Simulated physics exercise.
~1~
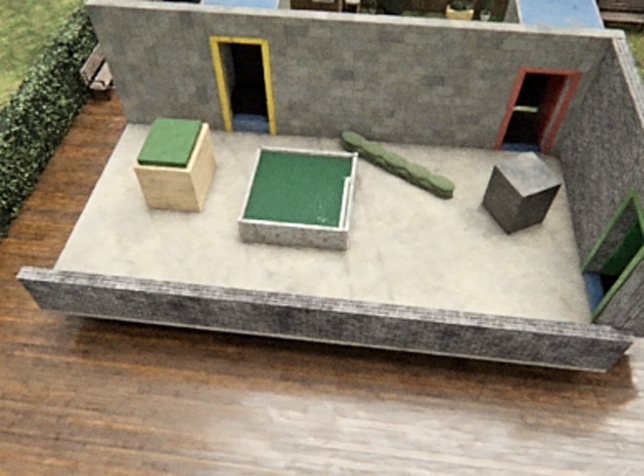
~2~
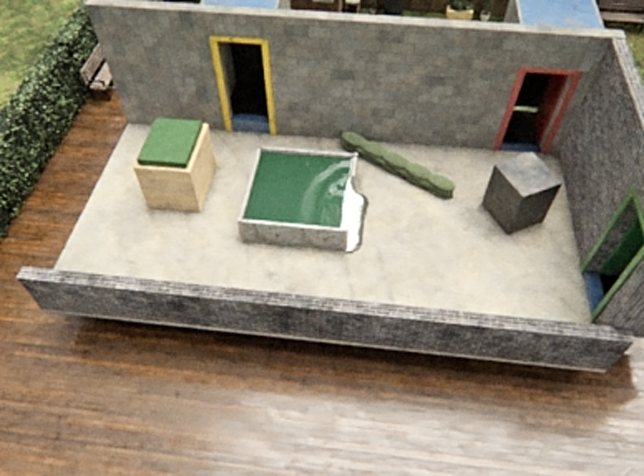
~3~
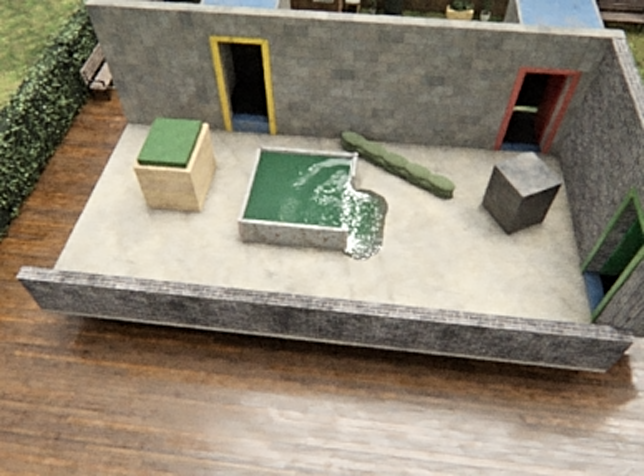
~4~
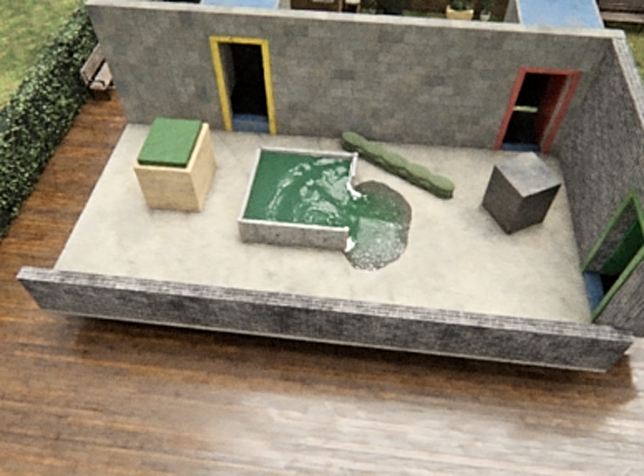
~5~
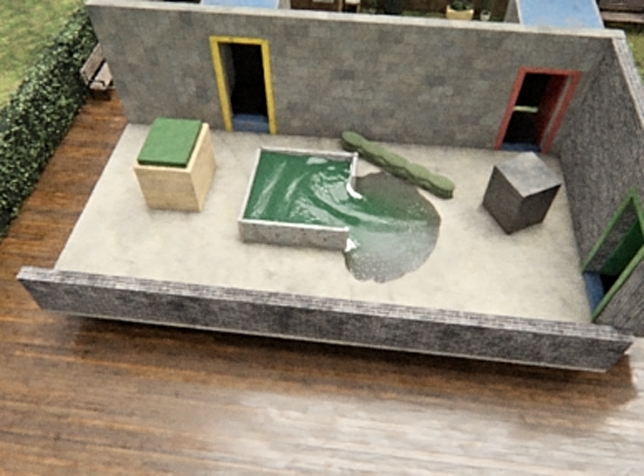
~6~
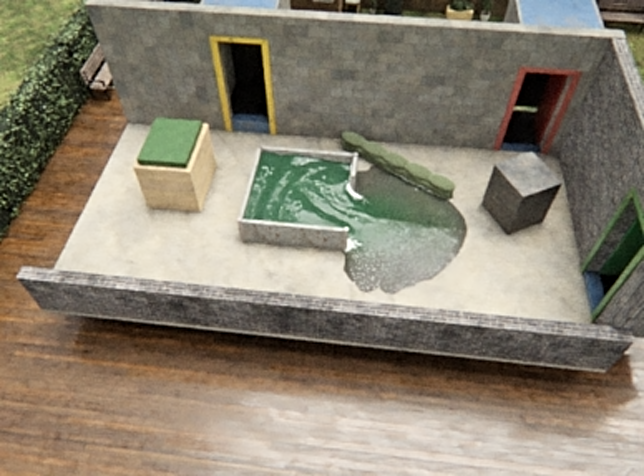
In a walled courtyard, green water bursts from a tank's right side and spreads across the floor.
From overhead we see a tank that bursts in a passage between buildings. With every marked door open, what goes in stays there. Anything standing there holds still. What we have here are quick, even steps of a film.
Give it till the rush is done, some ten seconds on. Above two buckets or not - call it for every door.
Yellow door: Not above two buckets; green door: Above two buckets; red door: Above two buckets.
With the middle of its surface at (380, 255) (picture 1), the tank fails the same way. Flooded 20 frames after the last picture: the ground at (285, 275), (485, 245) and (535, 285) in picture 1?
Point by point: Still bare; swamped; swamped.
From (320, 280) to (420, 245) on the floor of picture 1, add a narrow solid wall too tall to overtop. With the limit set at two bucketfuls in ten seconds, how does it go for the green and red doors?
My take is that the green door misses the threshold while the red door crosses the threshold.
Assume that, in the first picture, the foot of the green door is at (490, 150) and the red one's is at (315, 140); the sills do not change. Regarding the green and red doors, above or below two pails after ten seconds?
I'd expect the green door remains short of it, and the red door remains short of it too.
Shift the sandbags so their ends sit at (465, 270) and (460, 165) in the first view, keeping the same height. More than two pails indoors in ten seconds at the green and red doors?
The green door remains below and the red door tops the mark.
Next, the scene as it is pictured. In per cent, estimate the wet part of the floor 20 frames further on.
My estimate is near 45 per cent.
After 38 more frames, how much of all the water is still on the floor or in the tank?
My reading is around 94 percent.
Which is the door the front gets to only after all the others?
Door: The yellow door.
A moment on, water covers 20 % of the floor; the yellow door not reached, the green door not reached, the red door not reached.
Next, water covers 35 % of the floor; the yellow door not reached, the green door under two buckets in, the red door not reached.
Then, water covers 45 % of the floor; the yellow door not reached, the green door over two buckets in, the red door under two buckets in.
Later, water covers 50 % of the floor; the yellow door wet at the sill, nothing in, the green door over two buckets in, the red door over two buckets in.
In the end, water covers 80 % of the floor; the yellow door wet at the sill, nothing in, the green door over two buckets in, the red door far over two buckets in.
